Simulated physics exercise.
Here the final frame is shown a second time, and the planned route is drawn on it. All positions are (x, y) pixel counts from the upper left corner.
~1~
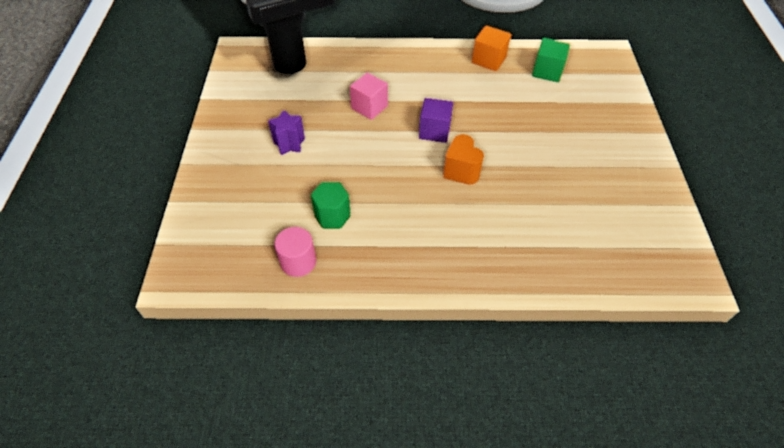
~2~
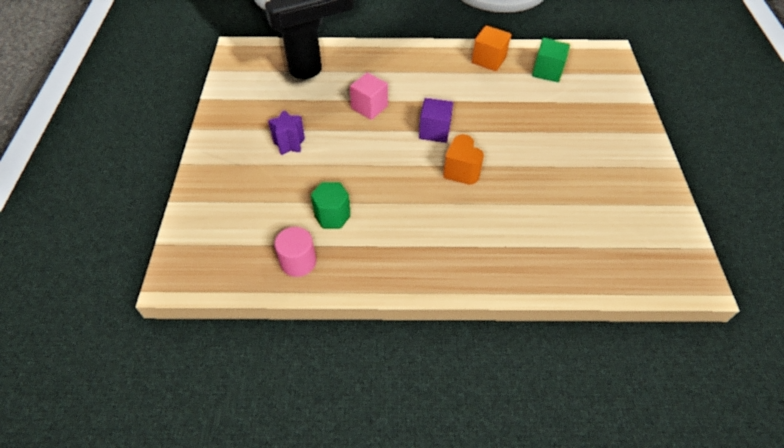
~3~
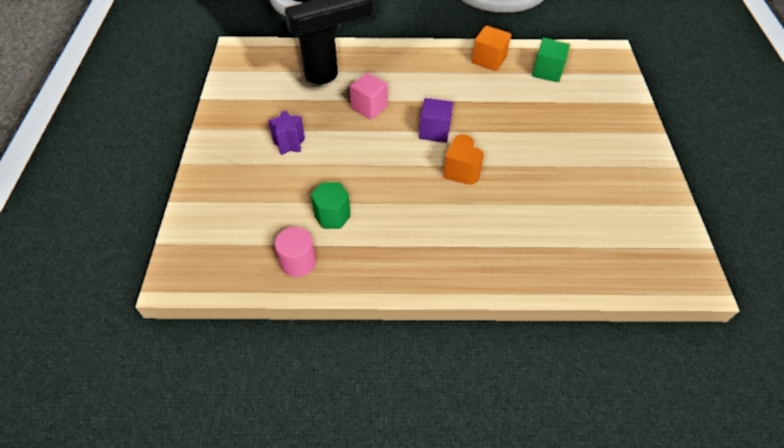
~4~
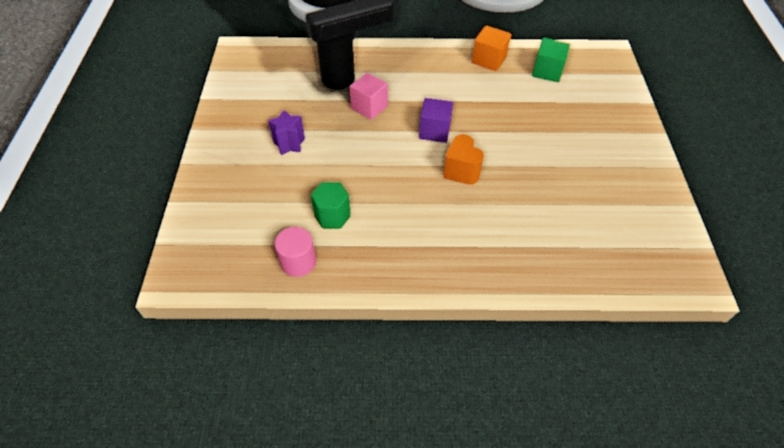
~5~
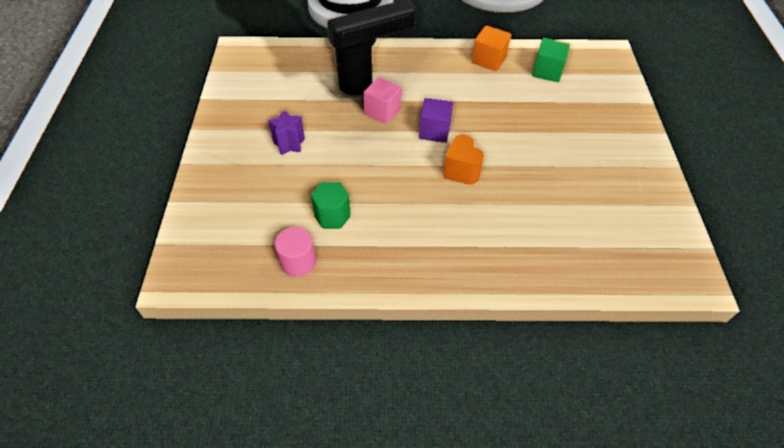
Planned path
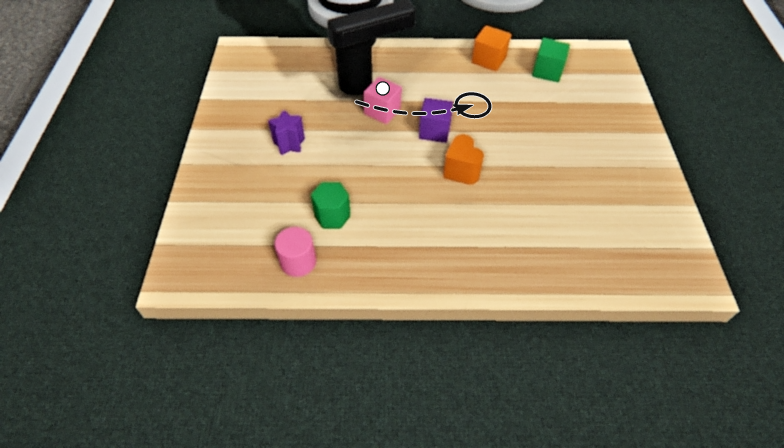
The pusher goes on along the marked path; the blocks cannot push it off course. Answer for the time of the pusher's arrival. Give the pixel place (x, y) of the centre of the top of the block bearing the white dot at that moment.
I'd expect the centre of its top face to be at (477, 106).
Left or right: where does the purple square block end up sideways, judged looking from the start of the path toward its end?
Right.
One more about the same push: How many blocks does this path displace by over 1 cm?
That push would leave two blocks displaced by more than about 1 cm.
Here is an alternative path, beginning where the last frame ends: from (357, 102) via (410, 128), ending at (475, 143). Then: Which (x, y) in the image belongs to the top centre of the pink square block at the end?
The centre of its top will be at (512, 129).
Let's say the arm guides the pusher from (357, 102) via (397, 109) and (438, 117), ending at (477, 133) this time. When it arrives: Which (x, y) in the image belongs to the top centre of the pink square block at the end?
I'd place it at (507, 129), taking the centre of its top.
The drawn path runs from (357, 102) via (394, 112) and (435, 113), ending at (473, 105); the dot is on the pink square block.
What follows on the original path. One third of the way, pusher (395, 94); pink square block (424, 98); purple square block (449, 111), turned 15° clockwise.
Two thirds of the way, pusher (437, 95); pink square block (464, 105), turned 25° clockwise; purple square block (478, 124), turned 45° clockwise.
At the end, pusher (476, 88); pink square block (477, 106), turned 40° clockwise; purple square block (483, 127), turned 60° clockwise; orange square block not moved.
